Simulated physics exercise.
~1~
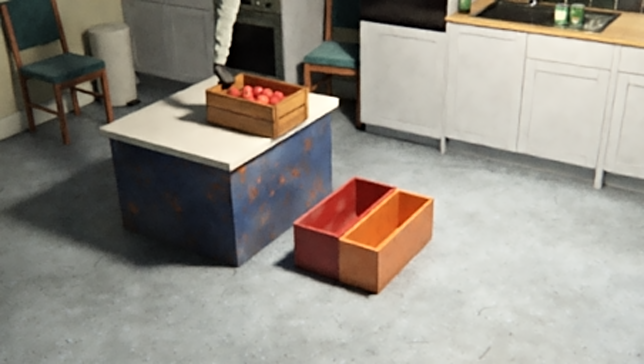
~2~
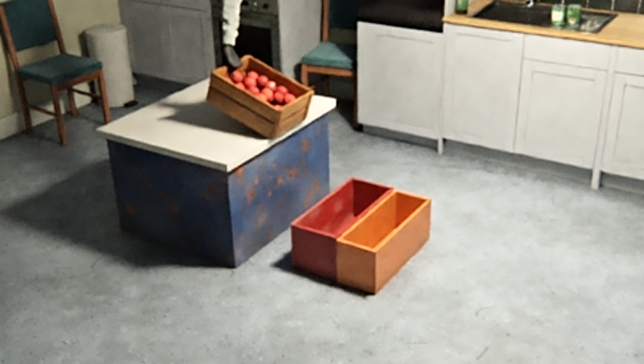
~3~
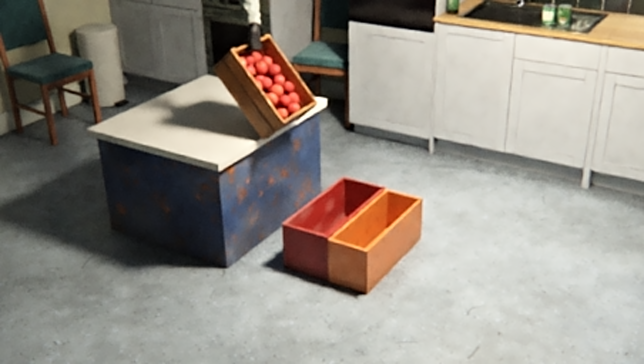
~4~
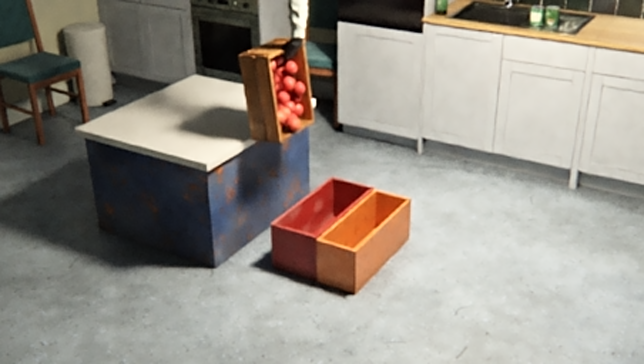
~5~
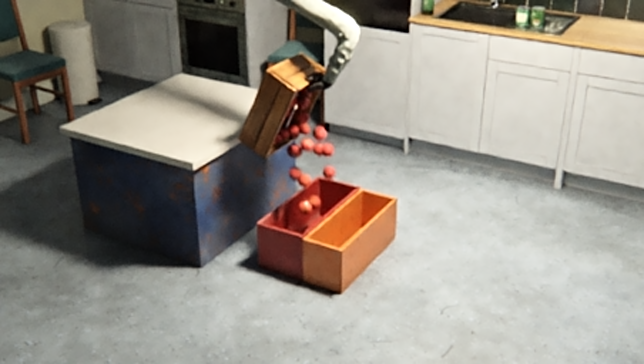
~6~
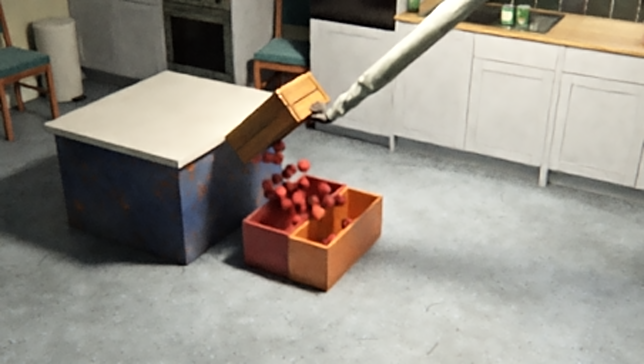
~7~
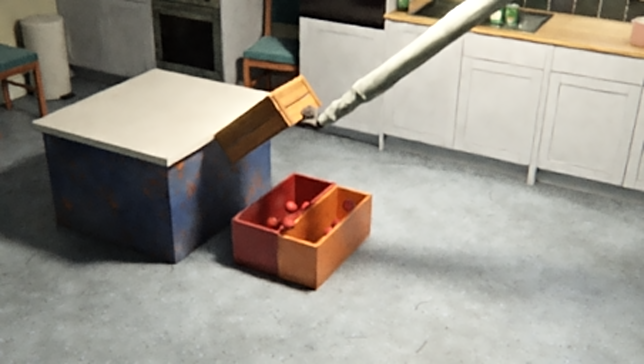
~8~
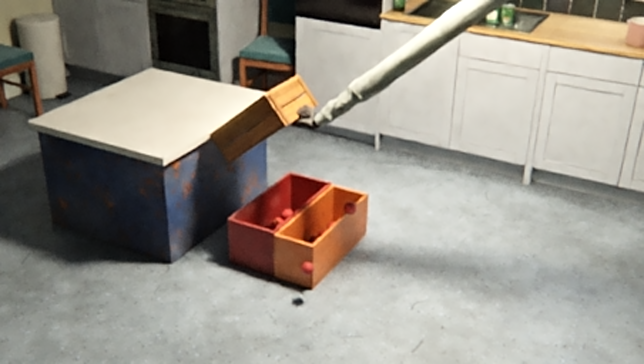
A wooden box of loose tomatoes tipped steadily over the bench edge, moved by a long pale arm, and poured them into the red and orange totes below, most landing in the red one, while a couple ended up beyond the orange one.
